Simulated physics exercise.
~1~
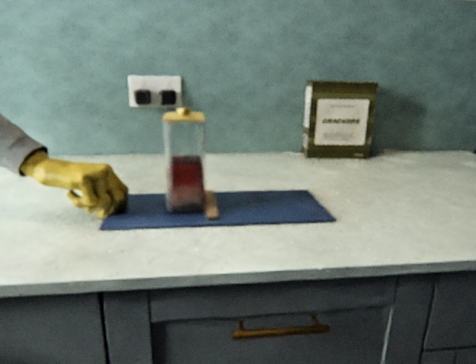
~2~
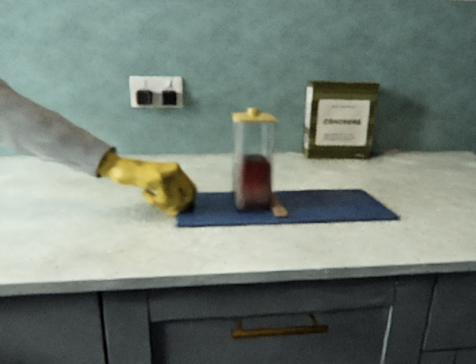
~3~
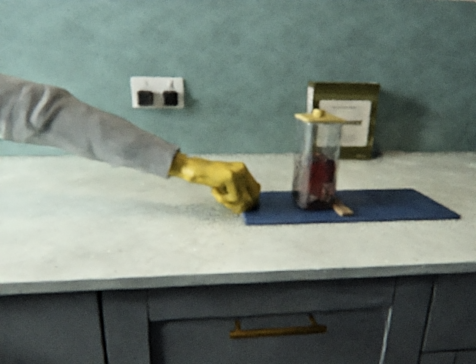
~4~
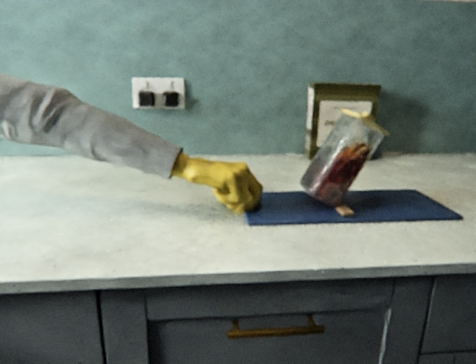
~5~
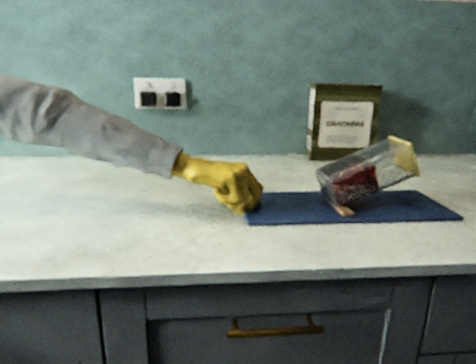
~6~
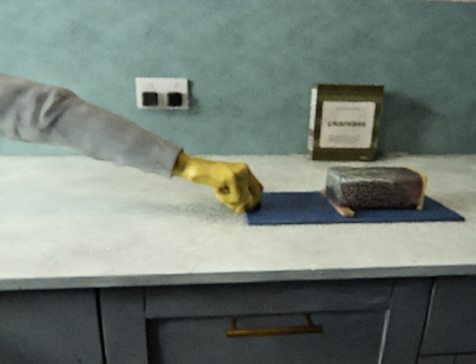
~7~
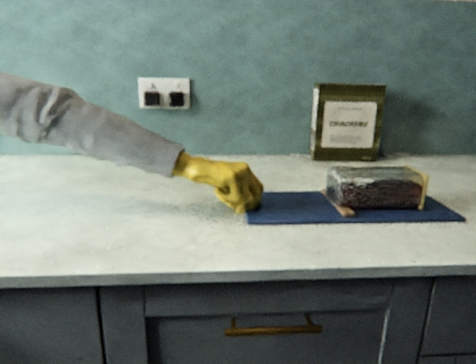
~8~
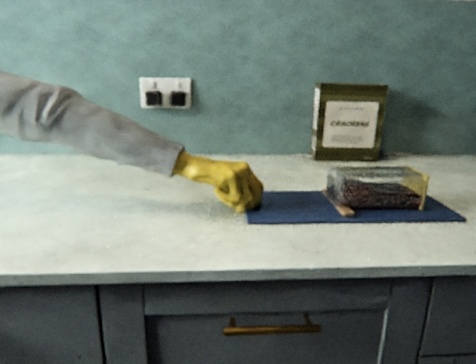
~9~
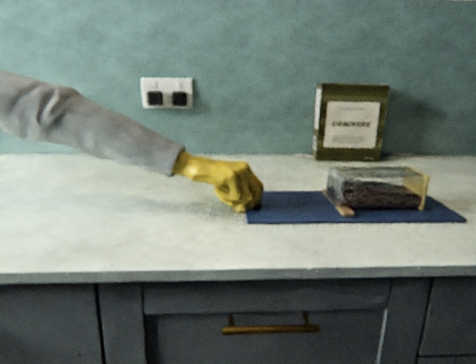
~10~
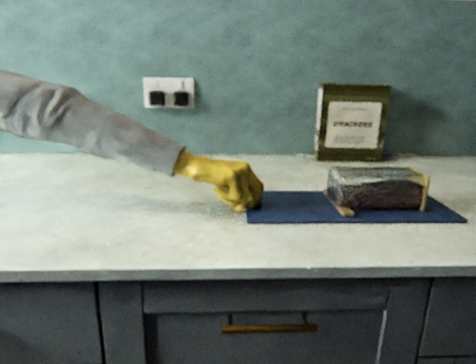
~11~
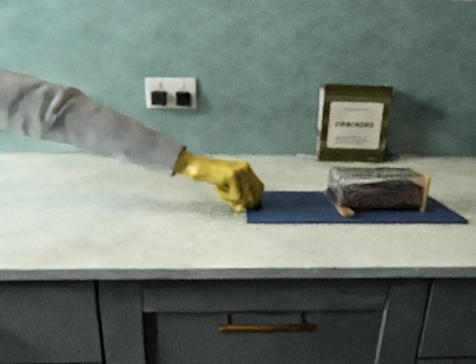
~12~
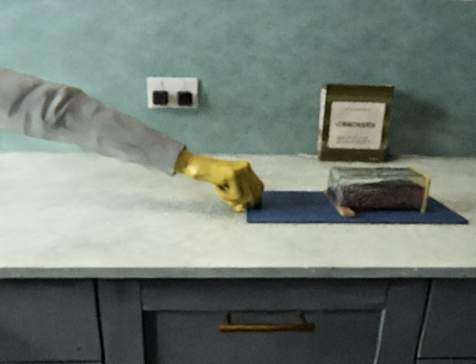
Clear canister of dark red tea tipping over rightward and lying on its side after a yellow-gloved hand slides its blue board right.
